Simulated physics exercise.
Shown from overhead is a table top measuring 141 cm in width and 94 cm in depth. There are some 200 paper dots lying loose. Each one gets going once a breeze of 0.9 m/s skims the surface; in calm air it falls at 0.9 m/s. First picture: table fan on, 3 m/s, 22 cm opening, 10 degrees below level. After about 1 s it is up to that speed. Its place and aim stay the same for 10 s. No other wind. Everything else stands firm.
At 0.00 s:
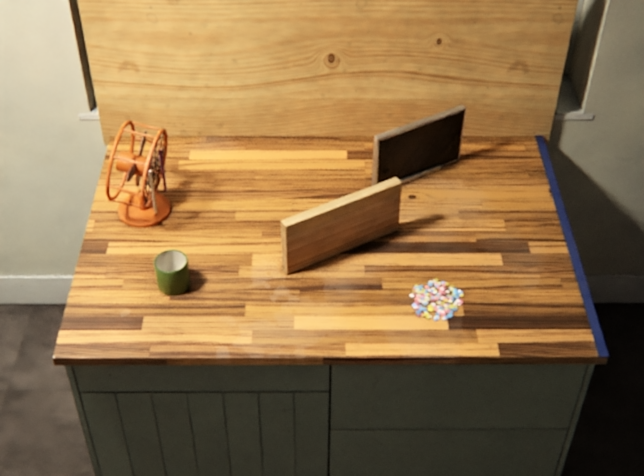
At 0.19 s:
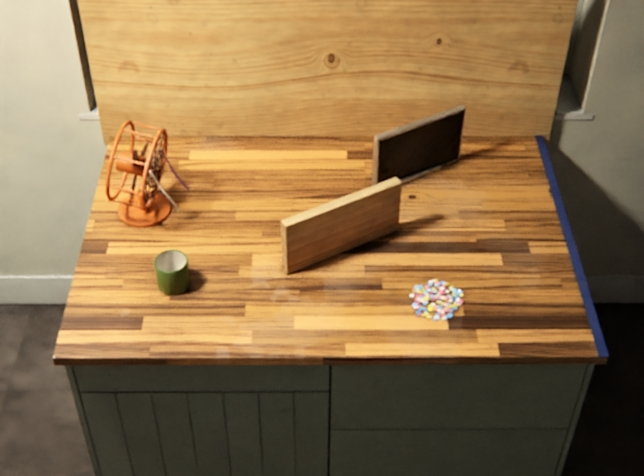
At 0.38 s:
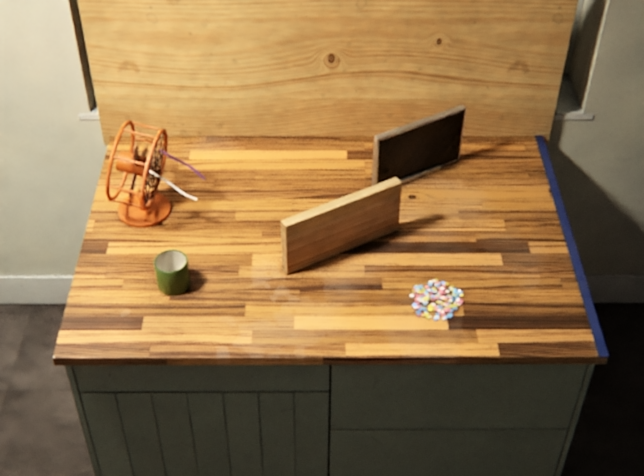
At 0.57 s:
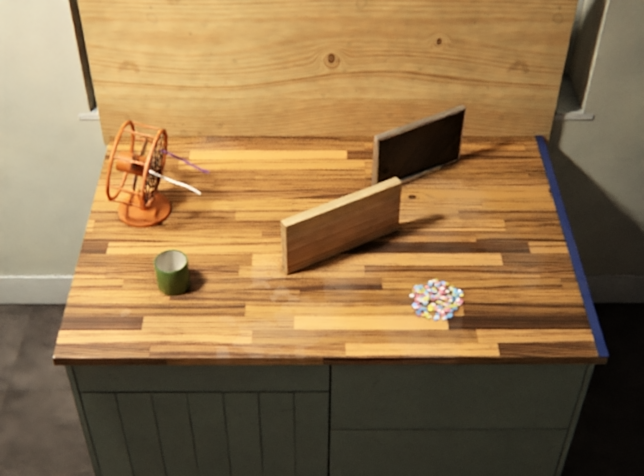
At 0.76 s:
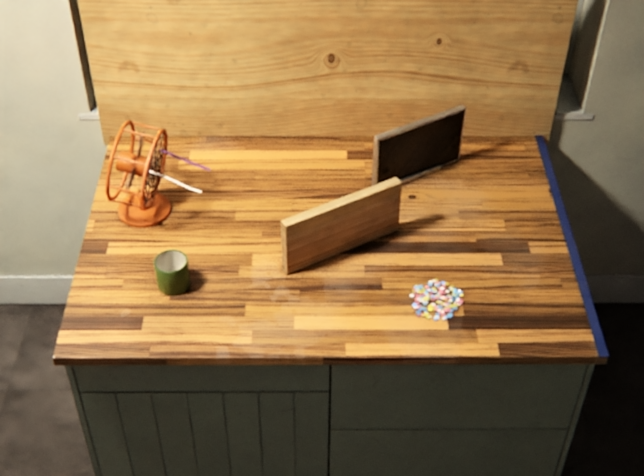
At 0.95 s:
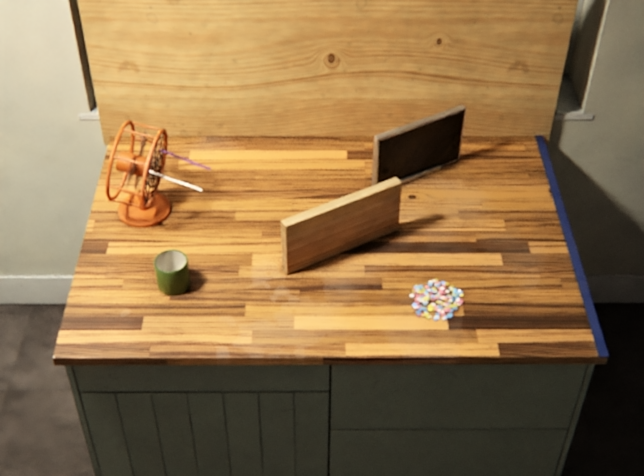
At first, the strips on the orange fan at the left hang low beside it, on a wooden table with a green cup, two upright panels and a loose patch of colourful paper dots. Then the pale and purple strips lift and stream rightward, wavering slightly, while the dots stay still.
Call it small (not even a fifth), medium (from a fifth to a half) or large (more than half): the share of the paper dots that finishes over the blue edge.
Small.
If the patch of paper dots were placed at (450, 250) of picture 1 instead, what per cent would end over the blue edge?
That comes to some 15 in a hundred.
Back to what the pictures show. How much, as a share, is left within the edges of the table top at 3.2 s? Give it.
Close to 100 in a hundred are still there.
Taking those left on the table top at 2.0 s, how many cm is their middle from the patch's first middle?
It comes to near 0 cm.
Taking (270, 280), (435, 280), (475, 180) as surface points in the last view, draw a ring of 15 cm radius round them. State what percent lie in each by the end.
First spot near 0 %, second near 100 %, third near 0 %.
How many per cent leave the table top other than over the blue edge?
Close to 0 % of them.
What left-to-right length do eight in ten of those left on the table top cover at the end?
Looks like some 10 cm to me.
After 2.0 s, 76 % are on the move or not yet settled, 0 % are over the blue edge; the middle of those still in play is near (437, 297).
After 3.2 s, 76 % are on the move or not yet settled, 0 % are over the blue edge; the middle of those still in play is near (437, 297).
After 5.5 s, 66 % are on the move or not yet settled, 0 % are over the blue edge; the middle of those still in play is near (437, 297).
After 10.0 s, at the end, 0 % are over the blue edge; the middle of those still in play is near (437, 298).
